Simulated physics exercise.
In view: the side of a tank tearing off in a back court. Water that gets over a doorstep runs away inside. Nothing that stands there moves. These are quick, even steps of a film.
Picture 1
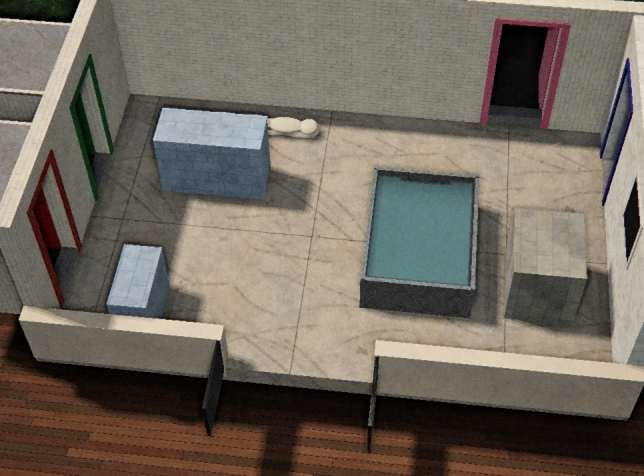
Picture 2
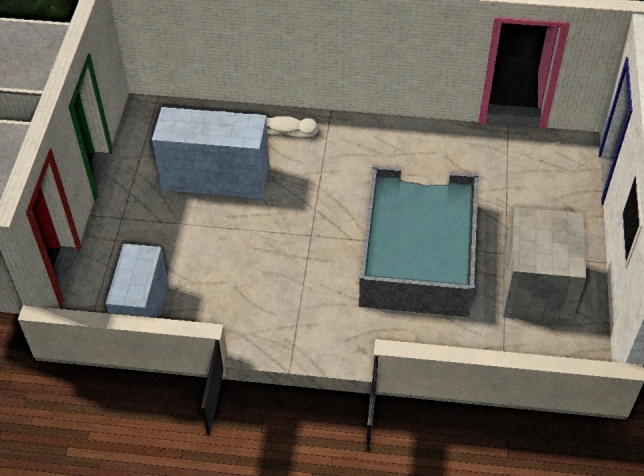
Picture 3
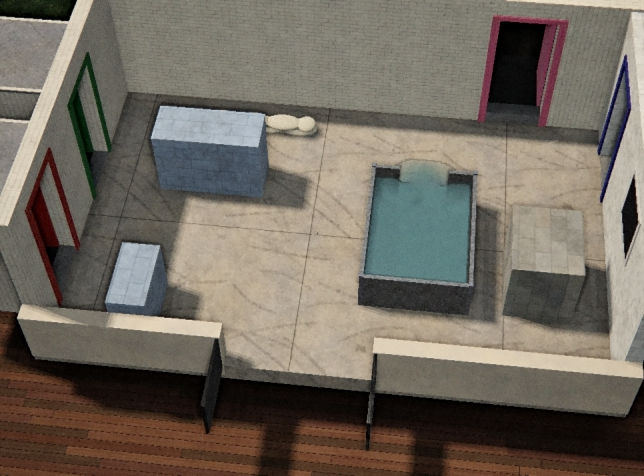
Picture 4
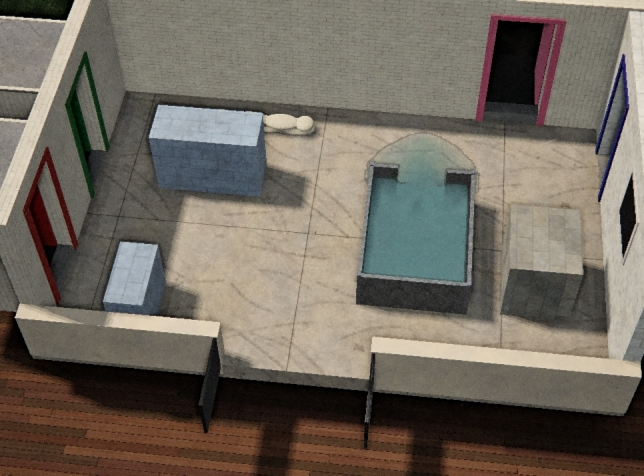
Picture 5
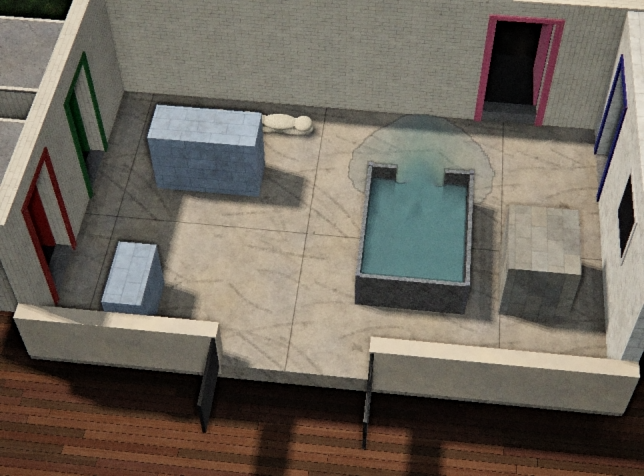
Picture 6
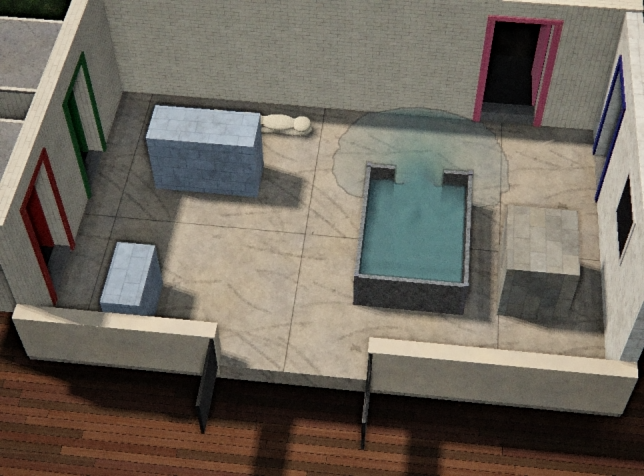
In a walled court with red, green, blue and pink doorways, an open tank of still, blue-green water stands among plain blocks. A gap opens in the tank's far side, and water pours out through it, spreading over the pale floor in a thin, widening, rounded sheet toward the back wall.
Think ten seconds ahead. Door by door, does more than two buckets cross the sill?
One by one: The green door holds within the limit; the red door holds within the limit; the blue door floods; the pink door holds within the limit.
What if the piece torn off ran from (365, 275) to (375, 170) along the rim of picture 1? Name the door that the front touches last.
It is the blue door.
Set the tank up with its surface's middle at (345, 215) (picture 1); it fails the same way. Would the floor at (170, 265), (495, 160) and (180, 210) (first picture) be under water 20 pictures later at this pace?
In that order: Free of water, covered, no water.
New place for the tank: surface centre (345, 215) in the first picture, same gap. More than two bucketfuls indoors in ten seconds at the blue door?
One by one: Blue floods.
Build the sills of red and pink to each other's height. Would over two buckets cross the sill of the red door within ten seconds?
The red door keeps below it.
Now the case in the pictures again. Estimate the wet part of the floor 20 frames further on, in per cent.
Some 35 per cent.
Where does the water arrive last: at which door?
That is the red-painted one.
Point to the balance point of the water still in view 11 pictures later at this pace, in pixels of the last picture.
Near (415, 207).
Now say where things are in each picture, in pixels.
Still water in the open tank at (422, 229), in the first frame.
The front is at a hidden place, out from the gap on the open tank's far side, in the second frame.
The front is at (438, 165), out from the gap on the open tank's far side, in the third frame.
Water pours out on the open tank's far side and has run to (430, 137), in the fourth frame.
Water pours out on the open tank's far side and has run to (434, 116), in the fifth frame.
Water pours out on the open tank's far side and has run to (472, 120), in the sixth frame.
A moment on, water covers 15 % of the floor; the green door not reached, the red door not reached, the blue door not reached, the pink door wet at the sill, nothing in.
Next, water covers 20 % of the floor; the green door not reached, the red door not reached, the blue door wet at the sill, nothing in, the pink door wet at the sill, nothing in.
Then, water covers 35 % of the floor; the green door not reached, the red door not reached, the blue door over two buckets in, the pink door wet at the sill, nothing in.
Later, water covers 70 % of the floor; the green door wet at the sill, nothing in, the red door wet at the sill, nothing in, the blue door far over two buckets in, the pink door wet at the sill, nothing in.
In the end, water covers 90 % of the floor; the green door under two buckets in, the red door wet at the sill, nothing in, the blue door far over two buckets in, the pink door wet at the sill, nothing in.
